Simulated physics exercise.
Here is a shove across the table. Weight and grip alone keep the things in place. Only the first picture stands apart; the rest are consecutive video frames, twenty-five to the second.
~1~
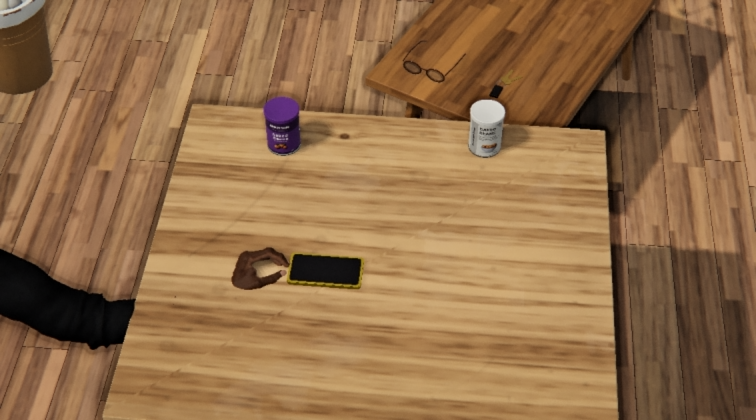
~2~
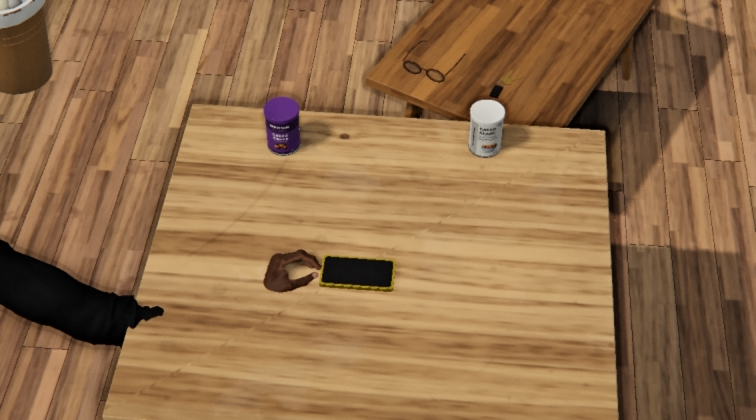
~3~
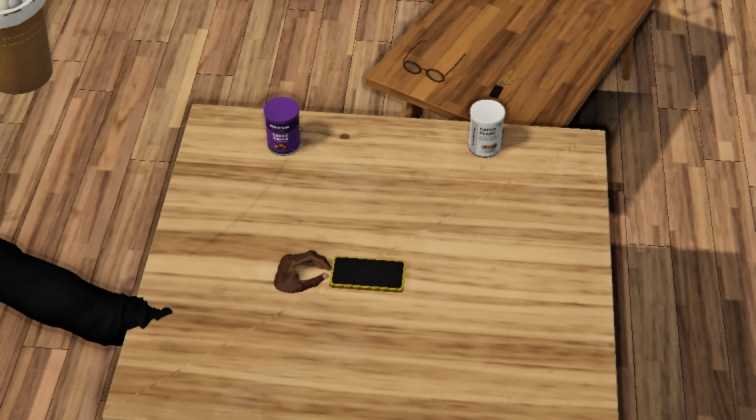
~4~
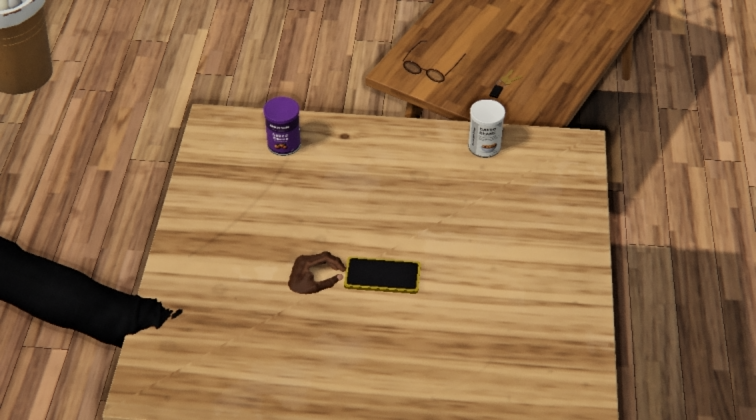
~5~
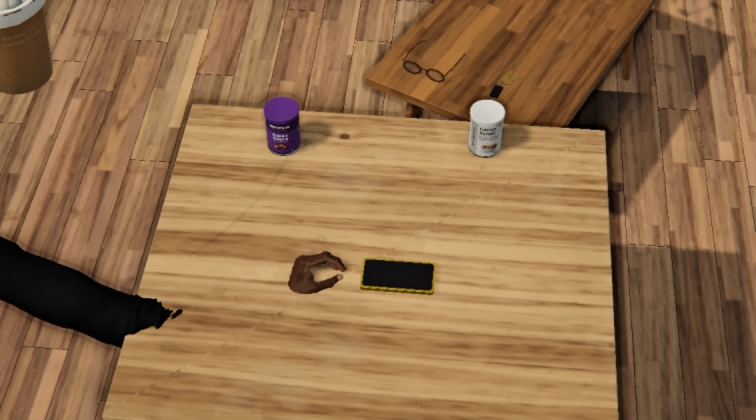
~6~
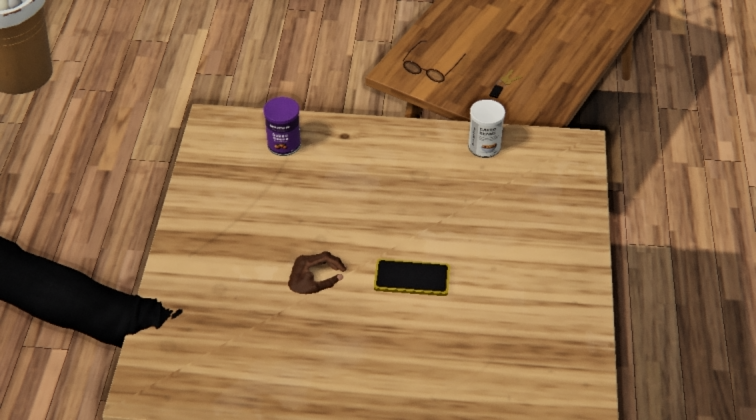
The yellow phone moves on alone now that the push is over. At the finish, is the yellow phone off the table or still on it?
Still on it.
Then, 0.10 s after the last picture, yellow phone slid about its own width near (439, 279).
Then, 0.20 s after the last picture, yellow phone slid about its own width near (454, 281).
Then, 0.30 s after the last picture, yellow phone slid about its own width near (458, 281).
At rest, moved from the start, yellow phone. Seen from the same camera at the end, yellow phone near (458, 281).
